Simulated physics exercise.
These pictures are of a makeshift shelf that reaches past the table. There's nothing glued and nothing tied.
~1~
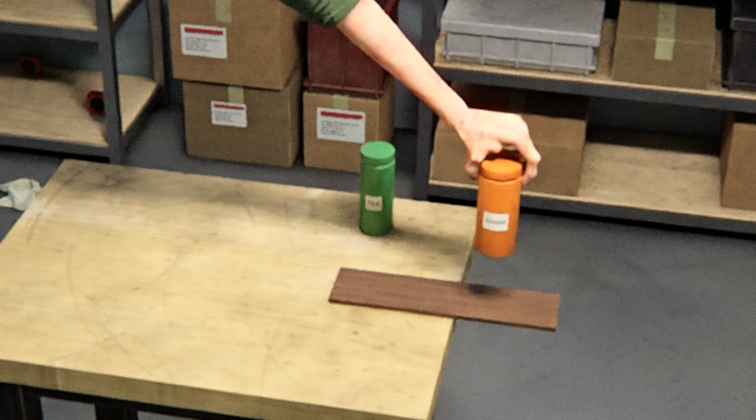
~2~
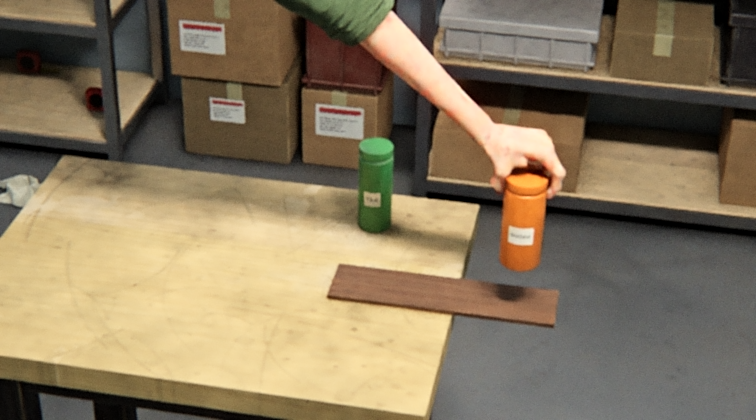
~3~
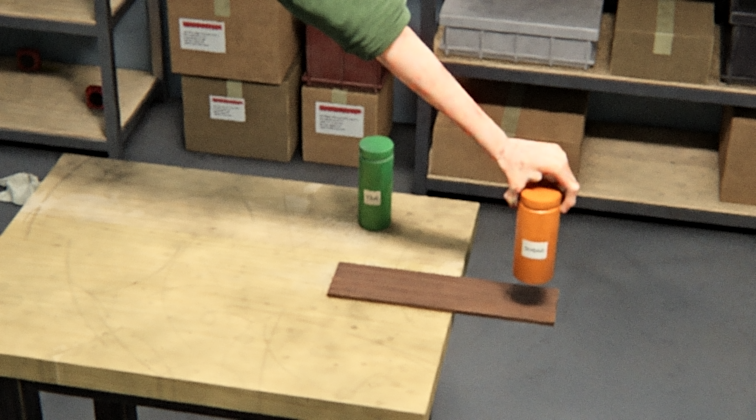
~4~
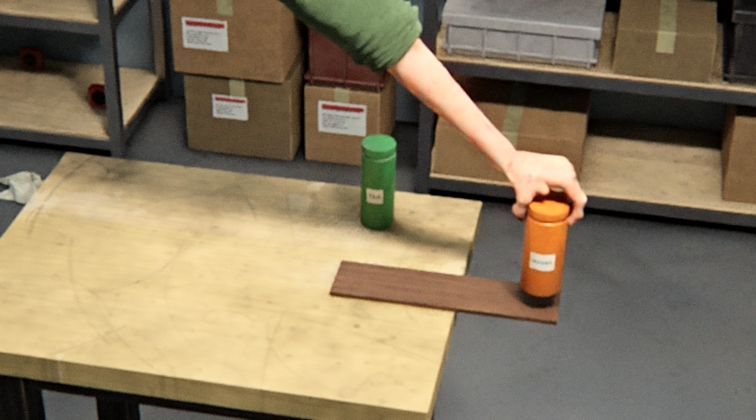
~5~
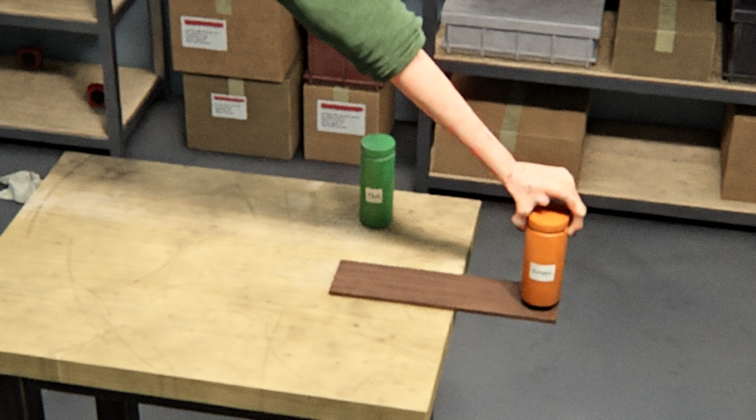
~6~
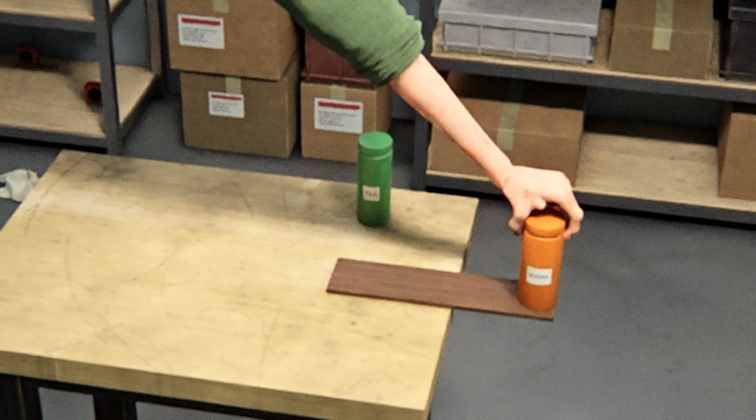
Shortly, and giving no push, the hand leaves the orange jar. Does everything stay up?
No. Leaves the table.
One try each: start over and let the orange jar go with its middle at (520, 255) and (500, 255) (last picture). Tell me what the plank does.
In the first case it goes over; in the second case it goes over.
Then, 0.40 s later than the last frame, brown plank and orange jar now down on the floor or falling.
Then, 0.50 s later than the last frame, things are still on the move.
Then, 0.70 s later than the last frame, as before.
When it is over, down on the floor or falling, brown plank and orange jar; green jar as before. The plank tips off the edge.
